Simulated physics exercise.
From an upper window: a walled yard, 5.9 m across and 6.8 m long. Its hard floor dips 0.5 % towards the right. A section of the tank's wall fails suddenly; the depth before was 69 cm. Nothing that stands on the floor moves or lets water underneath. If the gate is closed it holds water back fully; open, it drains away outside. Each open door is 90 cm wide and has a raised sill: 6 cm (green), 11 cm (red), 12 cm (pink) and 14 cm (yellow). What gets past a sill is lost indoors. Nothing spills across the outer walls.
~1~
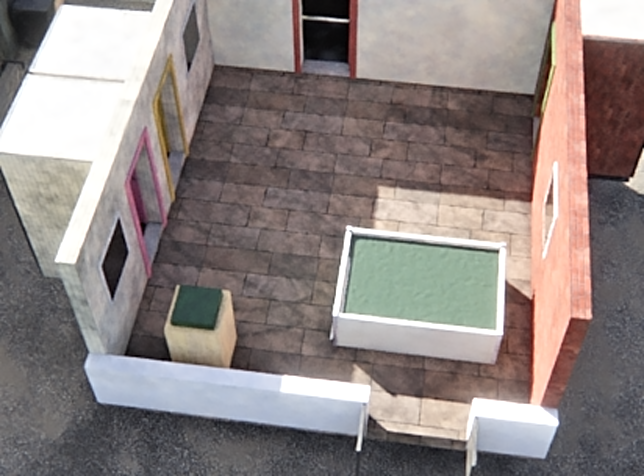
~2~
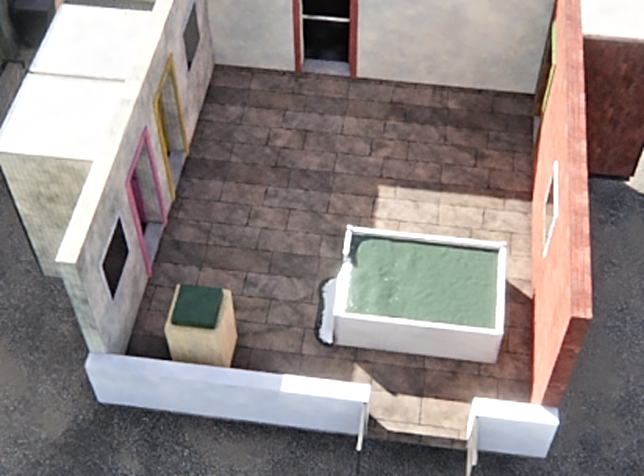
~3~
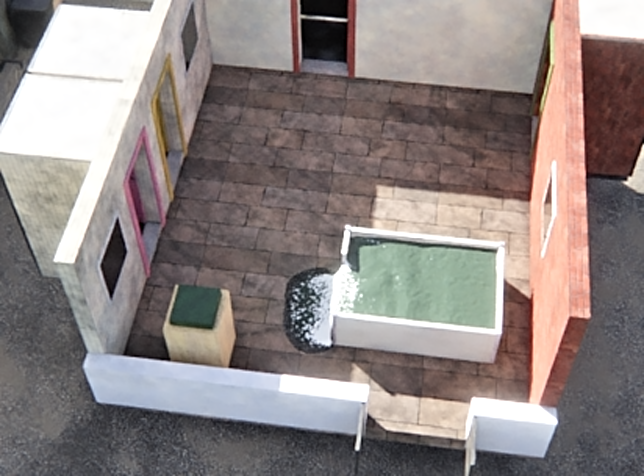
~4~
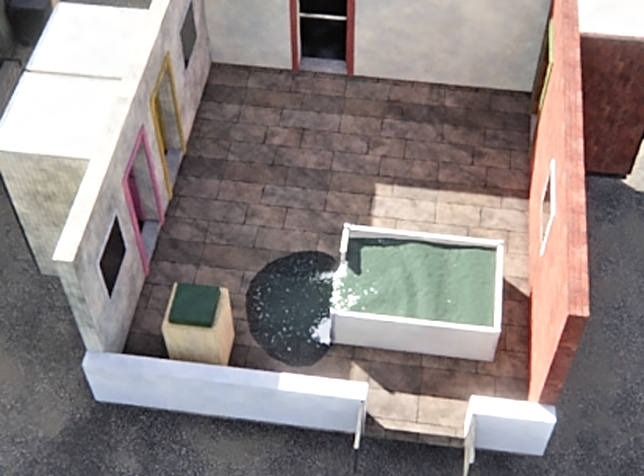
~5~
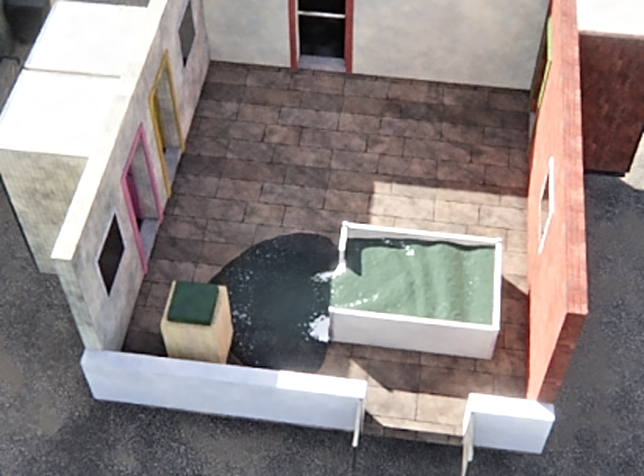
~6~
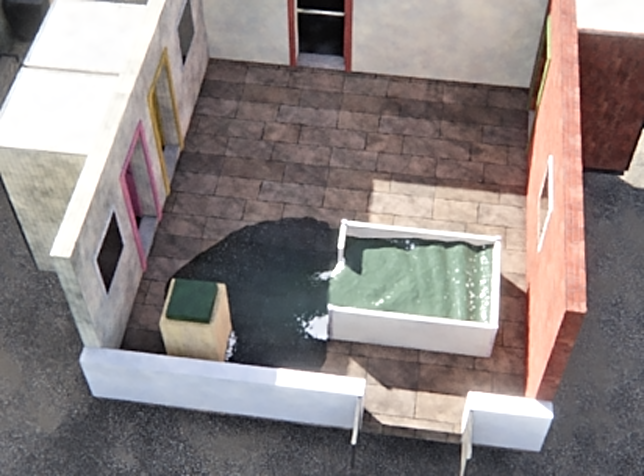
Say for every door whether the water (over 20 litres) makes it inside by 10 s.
Door by door: At the green door it exceeds the limit; at the red door it stays under the limit; at the pink door it goes over the limit; at the yellow door it keeps below the limit.
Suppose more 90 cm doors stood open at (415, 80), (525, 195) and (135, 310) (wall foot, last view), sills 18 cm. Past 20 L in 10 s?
In that order: Below, not over, above.
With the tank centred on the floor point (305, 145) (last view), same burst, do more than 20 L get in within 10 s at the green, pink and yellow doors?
Against that limit: Green over, pink under, yellow past it.
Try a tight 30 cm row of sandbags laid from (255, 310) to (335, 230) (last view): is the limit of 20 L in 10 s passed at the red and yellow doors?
Against that limit: Red not over, yellow under.
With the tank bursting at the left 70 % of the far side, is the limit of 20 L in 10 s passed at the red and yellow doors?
Against that limit: Red past it, yellow under.
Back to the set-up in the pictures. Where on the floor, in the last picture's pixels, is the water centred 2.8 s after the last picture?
Near (288, 282).
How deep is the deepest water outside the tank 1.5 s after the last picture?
Roughly 37 cm.
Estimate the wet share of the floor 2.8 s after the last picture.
About 45 per cent.
Then, 0.7 s after the last picture water covers 25 % of the floor and is deepest (36 cm) near (223, 388); green door not reached, red door not reached, pink door 21 cm at the sill, 6 L in, yellow door not reached.
Then, 1.5 s after the last picture water covers 30 % of the floor and is deepest (37 cm) near (135, 302); green door not reached, red door not reached, pink door 26 cm at the sill, 43 L in, yellow door 11 cm at the sill, 0 L in.
Then, 2.8 s after the last picture water covers 45 % of the floor and is deepest (28 cm) near (112, 374); green door not reached, red door not reached, pink door 21 cm at the sill, 97 L in, yellow door 10 cm at the sill, 0 L in.
Then, 5.3 s after the last picture water covers 75 % of the floor and is deepest (16 cm) near (205, 75); green door not reached, red door 11 cm at the sill, 0 L in, pink door 13 cm at the sill, 129 L in, yellow door 7 cm at the sill, 0 L in.
Then, 9.3 s after the last picture water covers 90 % of the floor and is deepest (12 cm) near (521, 142); green door 12 cm at the sill, 36 L in, red door 7 cm at the sill, 1 L in, pink door 6 cm at the sill, 131 L in, yellow door 4 cm at the sill, 0 L in.
